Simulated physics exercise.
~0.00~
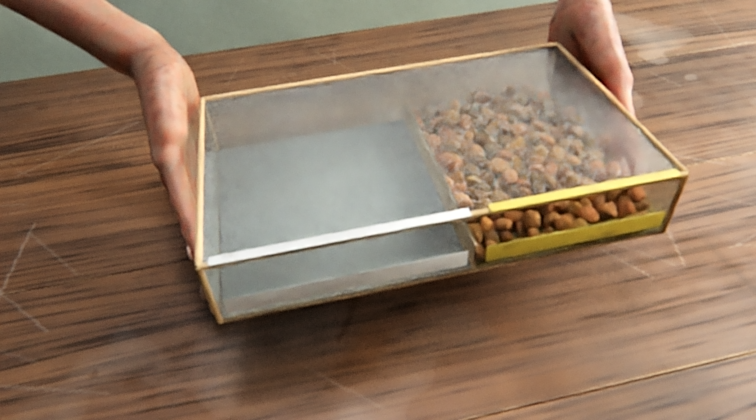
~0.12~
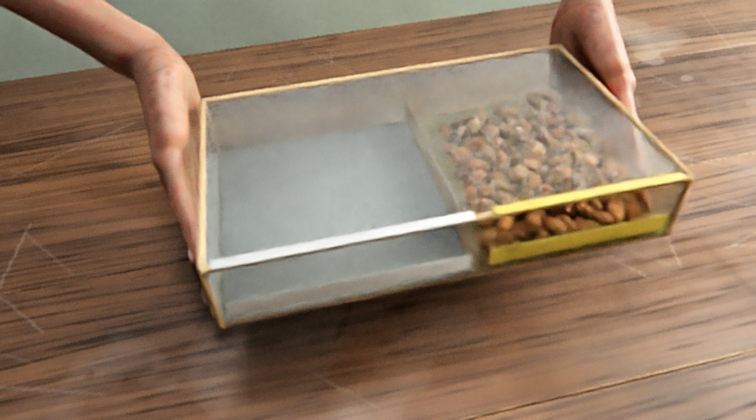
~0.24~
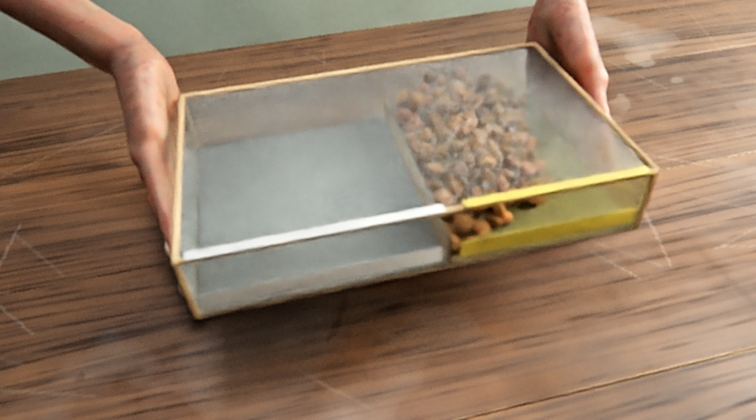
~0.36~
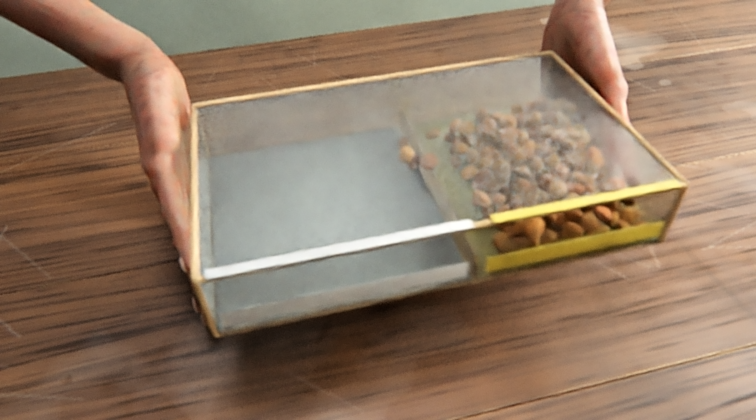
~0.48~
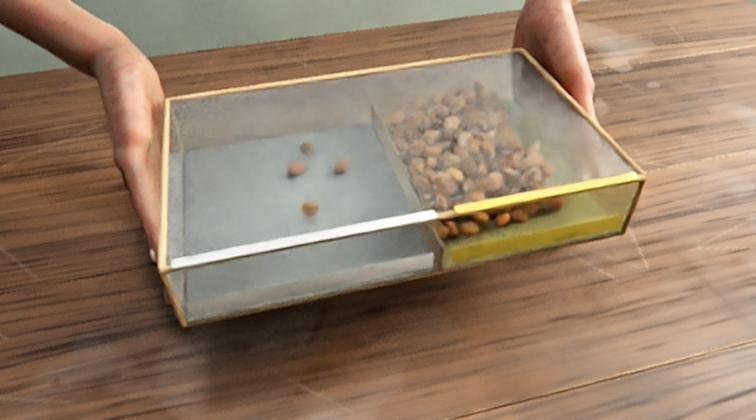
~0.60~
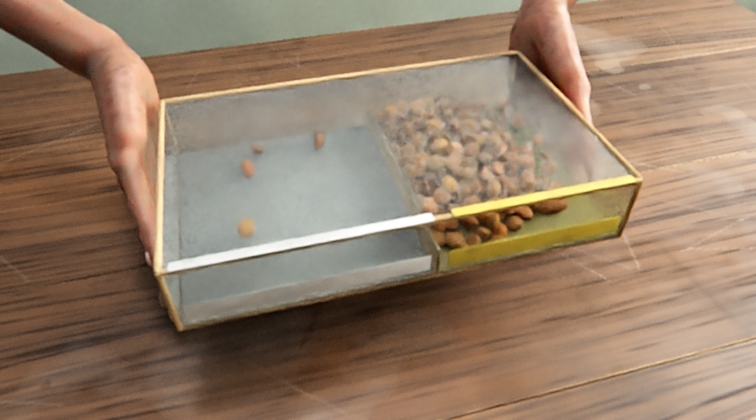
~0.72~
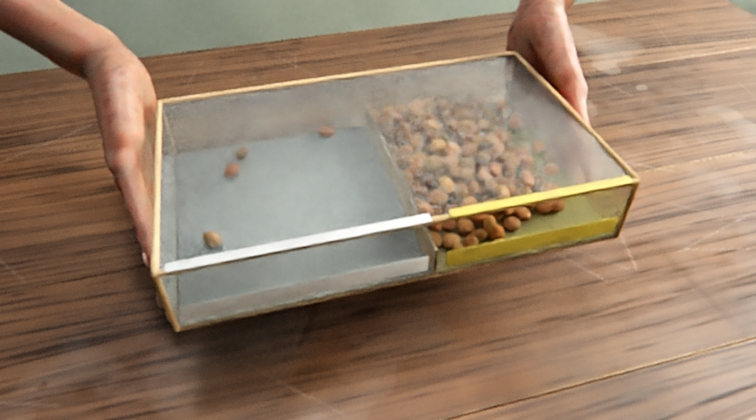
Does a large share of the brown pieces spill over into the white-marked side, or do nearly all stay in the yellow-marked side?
Nearly all of the brown pieces stay in the yellow-marked side. Only a few end up in the white-marked side.
